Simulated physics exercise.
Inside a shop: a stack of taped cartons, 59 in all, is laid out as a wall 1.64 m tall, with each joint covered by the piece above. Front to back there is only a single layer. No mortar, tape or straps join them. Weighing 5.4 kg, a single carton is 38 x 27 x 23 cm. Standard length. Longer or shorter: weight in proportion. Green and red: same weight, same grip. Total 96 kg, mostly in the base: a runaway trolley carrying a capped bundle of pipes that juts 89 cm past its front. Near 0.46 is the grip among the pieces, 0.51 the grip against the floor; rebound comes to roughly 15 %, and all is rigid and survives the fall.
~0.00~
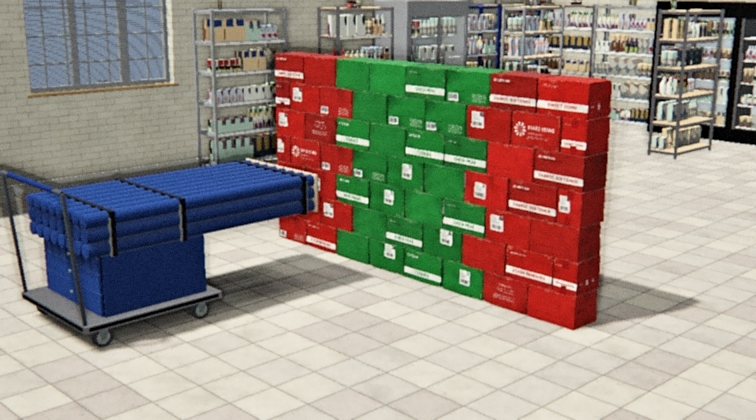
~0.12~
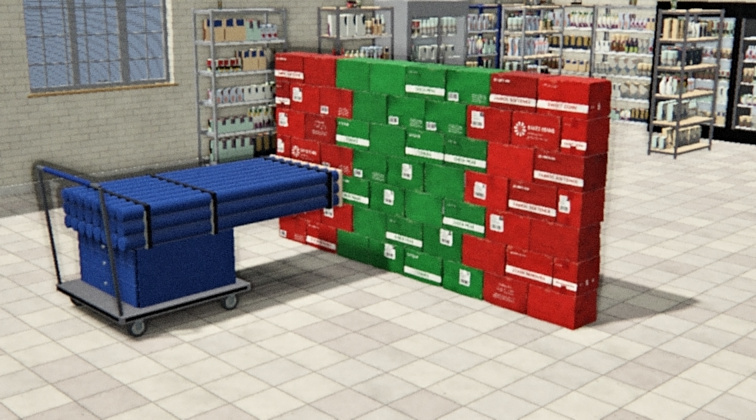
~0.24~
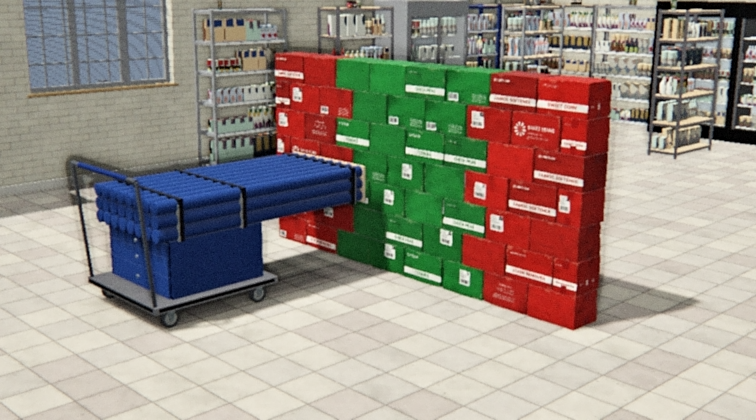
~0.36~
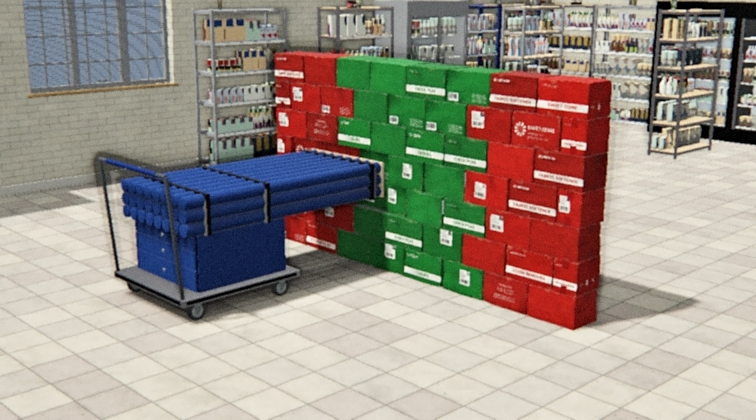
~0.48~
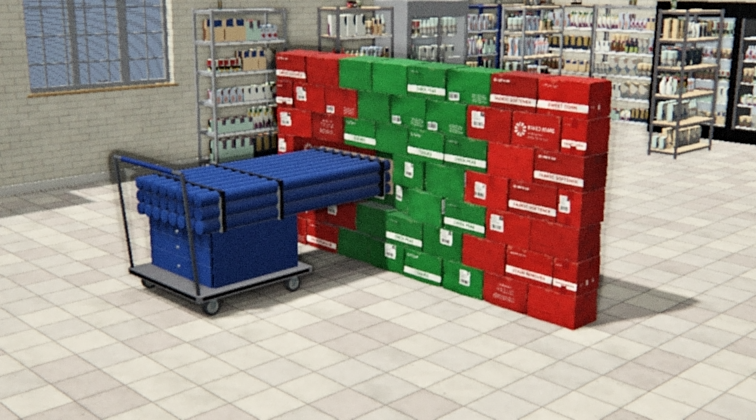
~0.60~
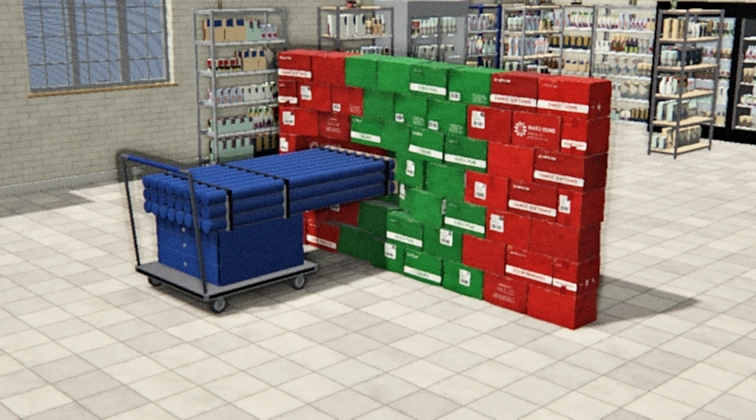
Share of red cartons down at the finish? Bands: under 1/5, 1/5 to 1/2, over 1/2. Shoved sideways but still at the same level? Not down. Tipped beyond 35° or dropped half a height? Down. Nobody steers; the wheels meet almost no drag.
1/5 to 1/2.
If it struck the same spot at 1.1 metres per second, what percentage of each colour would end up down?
Red 0%, green 0%.
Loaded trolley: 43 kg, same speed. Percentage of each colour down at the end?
You'd get red at 0 and green at 0 per cent down.
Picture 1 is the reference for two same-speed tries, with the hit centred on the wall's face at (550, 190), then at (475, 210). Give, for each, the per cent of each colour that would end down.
Down by colour - red: 40%, then 30%; green: 20%, then 60%.
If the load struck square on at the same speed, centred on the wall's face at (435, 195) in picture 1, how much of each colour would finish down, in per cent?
For red it's 20 per cent, for green 80 per cent.
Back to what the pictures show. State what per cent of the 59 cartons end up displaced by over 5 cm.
45 %.
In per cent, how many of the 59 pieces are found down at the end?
The share is about 45 in a hundred.
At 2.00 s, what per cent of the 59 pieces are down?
By then, 45 per cent.
By 1.08 s, load 31 cm past the wall's line, still rolling; none of the 34 red cartons down (0 of 59 in all colours); top red carton tilted 13°; top green carton tilted 14°.
By 1.48 s, load 34 cm past the wall's line, stopped; 11 of the 34 red cartons down (24 of 59 in all colours); top red carton tilted 15°, 42 cm lower; top green carton tilted 34°, 18 cm lower.
By 2.00 s, load 34 cm past the wall's line, stopped; 11 of the 34 red cartons down (27 of 59 in all colours); top red carton upside down; top green carton on its side.
When it is over (3.5 s), load 34 cm past the wall's line, stopped; 11 of the 34 red cartons down (27 of 59 in all colours); top red carton on its side; top green carton upside down. That is 32 per cent. In pixels of the last frame, middles, top red carton near (519, 175), top green carton near (698, 253).
